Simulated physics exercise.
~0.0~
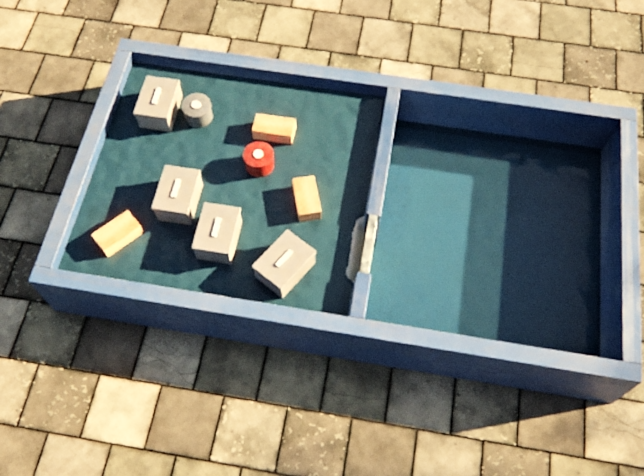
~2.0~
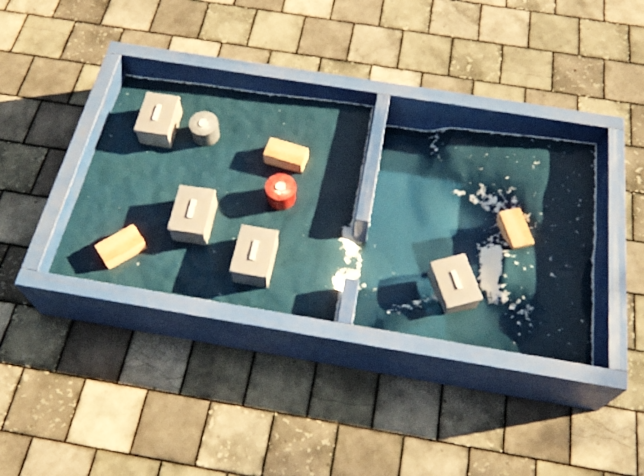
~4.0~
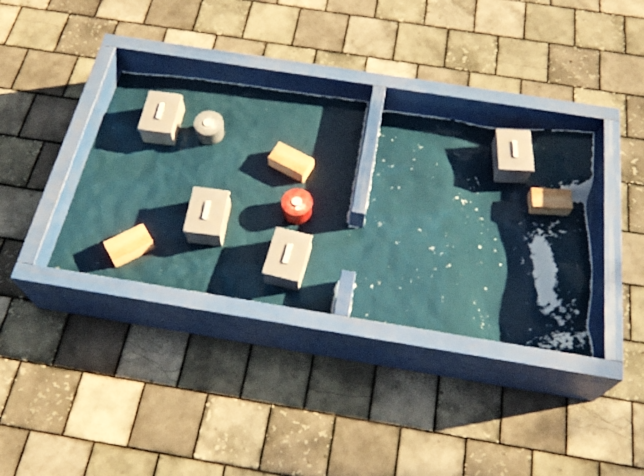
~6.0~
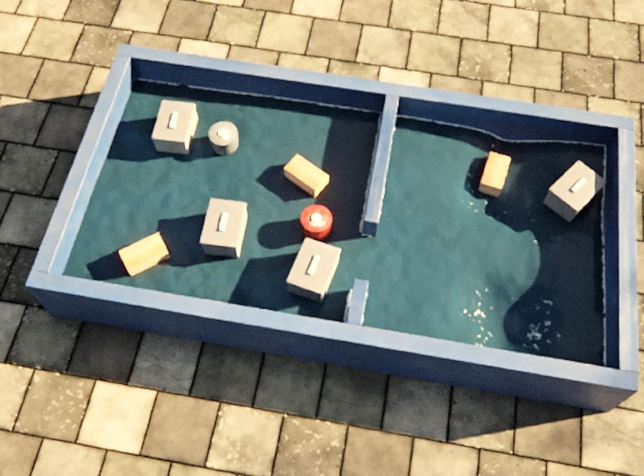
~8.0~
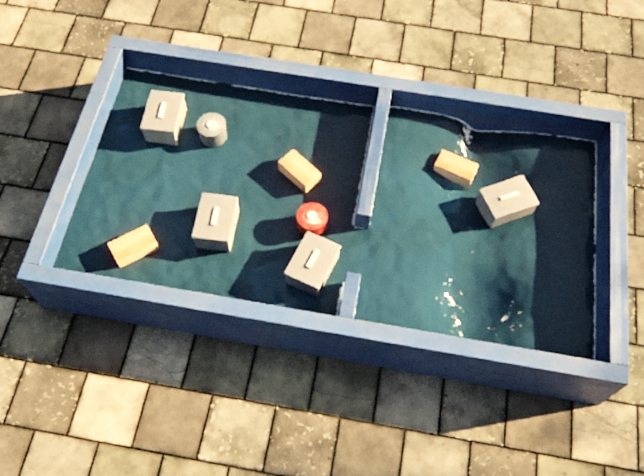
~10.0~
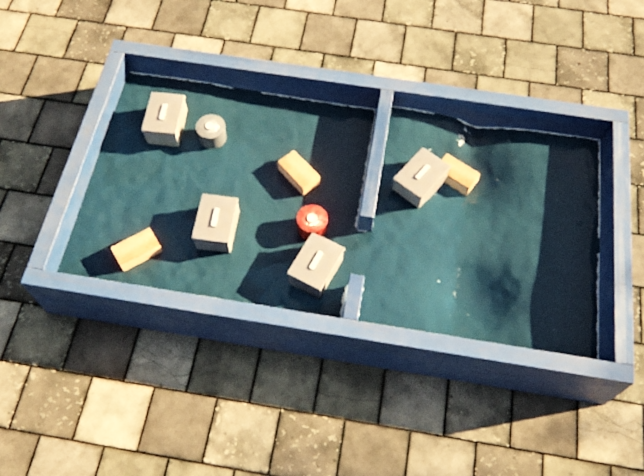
Divided blue basin on paving, water rushing through an opened gap, carrying two blocks right while the red tub stays left, afloat.
